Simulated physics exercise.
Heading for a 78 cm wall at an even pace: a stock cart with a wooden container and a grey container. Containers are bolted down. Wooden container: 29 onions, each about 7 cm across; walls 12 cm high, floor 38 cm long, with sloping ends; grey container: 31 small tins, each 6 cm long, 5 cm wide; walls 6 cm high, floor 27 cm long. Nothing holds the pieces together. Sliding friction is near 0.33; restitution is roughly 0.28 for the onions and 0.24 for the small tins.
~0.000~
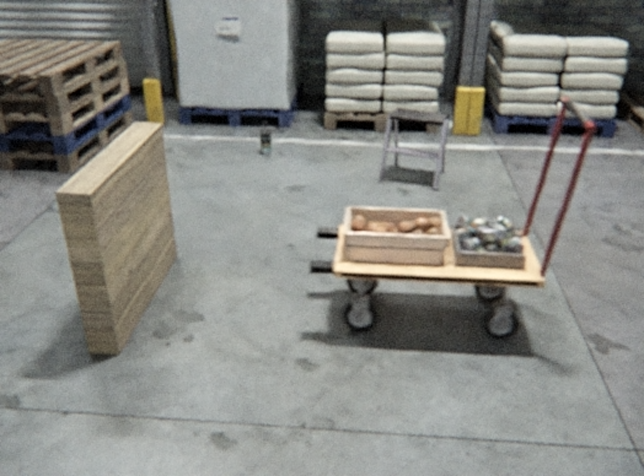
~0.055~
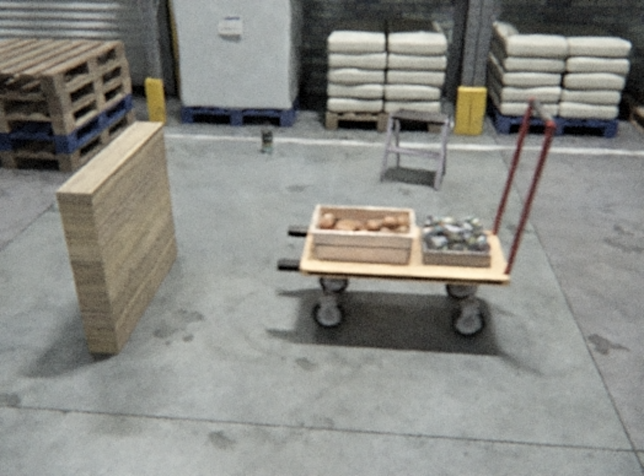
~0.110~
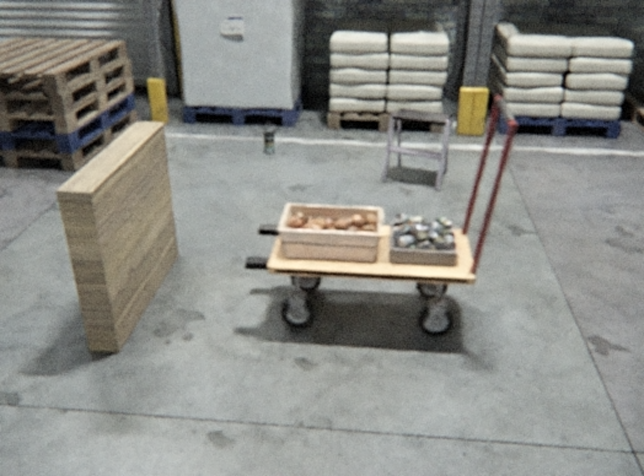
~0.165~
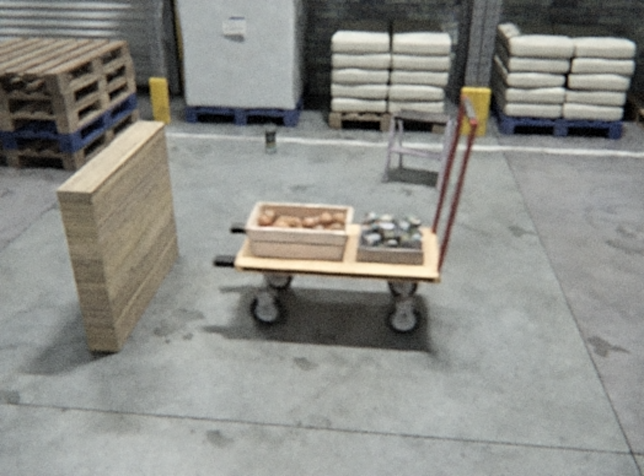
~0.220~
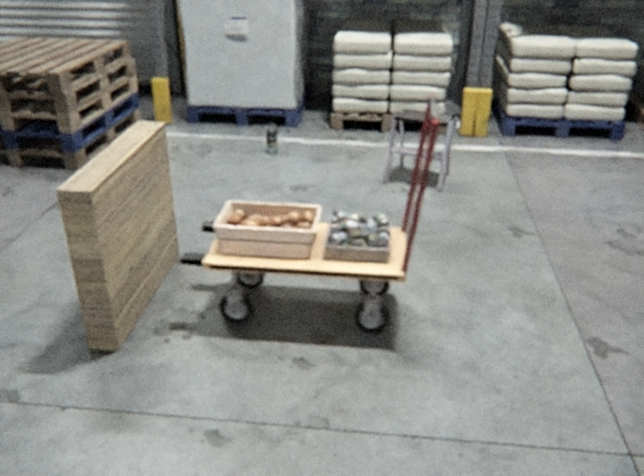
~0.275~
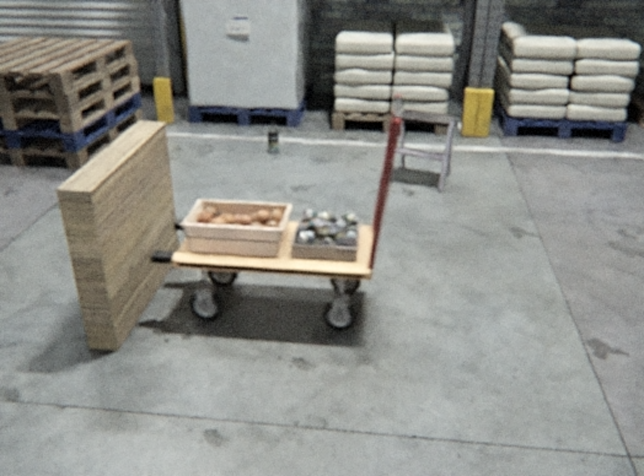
A flat stock cart with a red handle rolls steadily leftward across the grey concrete floor of a warehouse, seen from slightly above, toward a thick, straw-coloured upright block. On its deck sit a pale wooden container of brownish rounded items and, to the right, a smaller container of silvery tins. Behind stand pallets, stacked white sacks and a small stool, as the camera shifts very slightly.
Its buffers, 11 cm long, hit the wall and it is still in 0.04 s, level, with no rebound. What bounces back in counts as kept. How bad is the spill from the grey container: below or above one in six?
Out of the grey container go more than a sixth of the small tins.
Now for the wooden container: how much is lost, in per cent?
Wooden container 5 per cent.
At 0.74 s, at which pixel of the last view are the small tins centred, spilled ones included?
Around (292, 232).
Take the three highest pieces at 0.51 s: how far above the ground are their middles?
Some 56 cm up.
After 0.29 s, the buffers strike the wall.
After 0.39 s, 0 of 29 out of the wooden container and 4 of 31 out of the grey container.
After 0.51 s, 1 of 29 out of the wooden container and 7 of 31 out of the grey container.
After 0.74 s, 1 of 29 out of the wooden container and 12 of 31 out of the grey container.
When it is over (at 1.25 s), 1 of 29 out of the wooden container and 12 of 31 out of the grey container. Asked share, 12 of 31, 39 per cent.
